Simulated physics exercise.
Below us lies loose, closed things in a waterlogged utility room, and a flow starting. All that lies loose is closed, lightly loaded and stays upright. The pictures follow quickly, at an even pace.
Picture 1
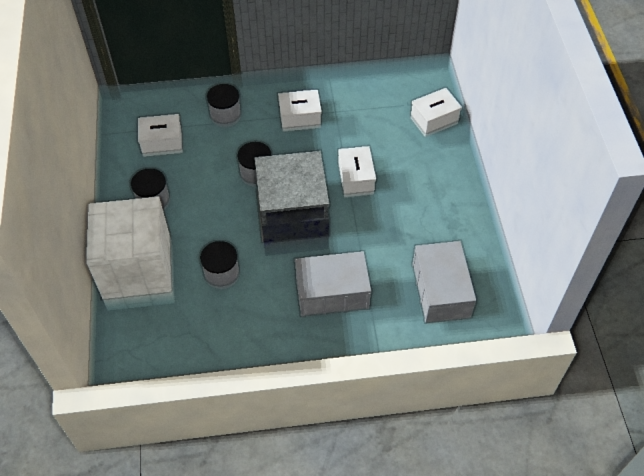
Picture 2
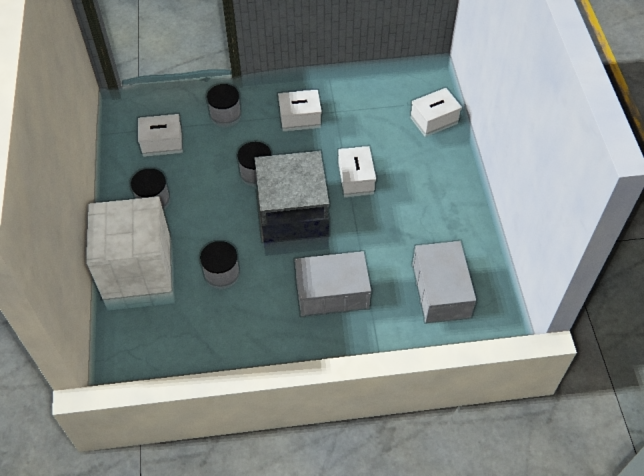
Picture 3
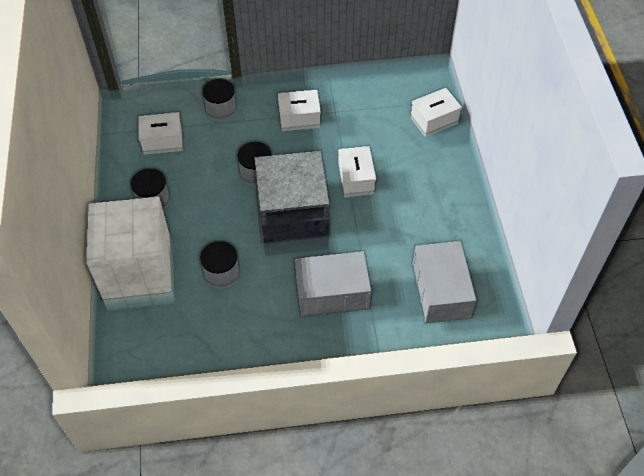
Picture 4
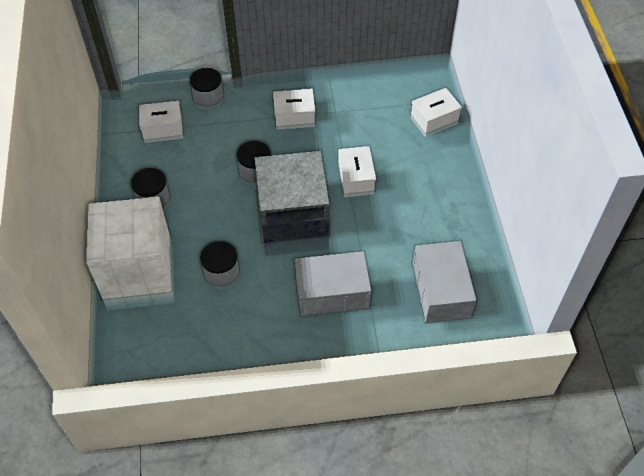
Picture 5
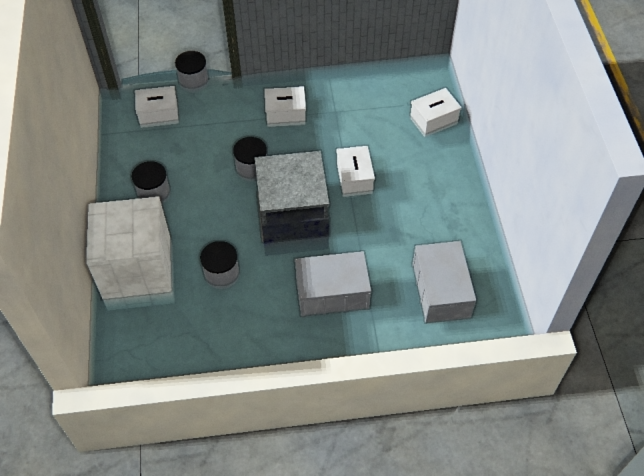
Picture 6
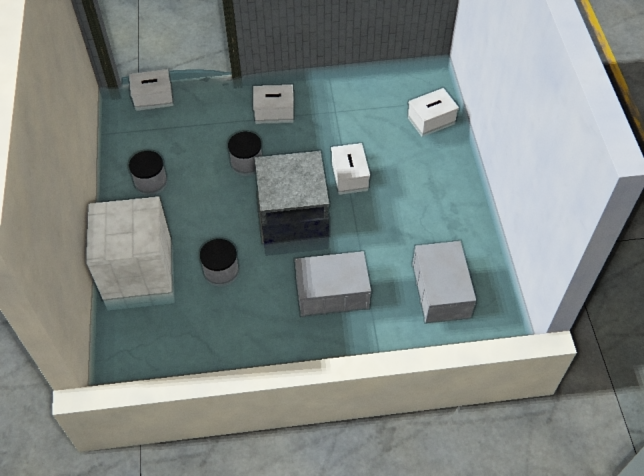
At the start, pale boxes and black-topped cylinders sit still in a flooded room with a dark door at the back left. The doorway then opens, and the nearest cylinder drifts left into it and out of view, while several slotted white boxes and other cylinders shift slightly after it.
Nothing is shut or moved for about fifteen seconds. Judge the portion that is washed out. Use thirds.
It is two thirds or above.
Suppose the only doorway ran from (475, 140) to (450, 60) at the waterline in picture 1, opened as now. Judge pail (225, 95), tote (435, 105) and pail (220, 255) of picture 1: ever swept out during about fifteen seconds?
In turn: Yes, yes, inside.
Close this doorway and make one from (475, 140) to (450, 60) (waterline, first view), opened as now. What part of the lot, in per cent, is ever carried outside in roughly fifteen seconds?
Close to 60 %.
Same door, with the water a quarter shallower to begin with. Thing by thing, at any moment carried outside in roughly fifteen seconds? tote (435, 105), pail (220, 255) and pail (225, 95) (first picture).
In that order: Inside, yes, yes.
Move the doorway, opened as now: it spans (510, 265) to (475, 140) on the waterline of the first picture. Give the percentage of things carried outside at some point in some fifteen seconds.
About 70 per cent.
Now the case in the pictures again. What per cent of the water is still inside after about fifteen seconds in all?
I make it 46 per cent.
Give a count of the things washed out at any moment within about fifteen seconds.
The number is 7.
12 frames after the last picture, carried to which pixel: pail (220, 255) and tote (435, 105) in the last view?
Near (140, 133) and (396, 86).
A moment on, 2 of 10 are out; 8 afloat.
Next, 5 of 10 are out; 5 afloat.
Later, 7 of 10 are out; 3 afloat.
In the end, 7 of 10 are out; 3 afloat.
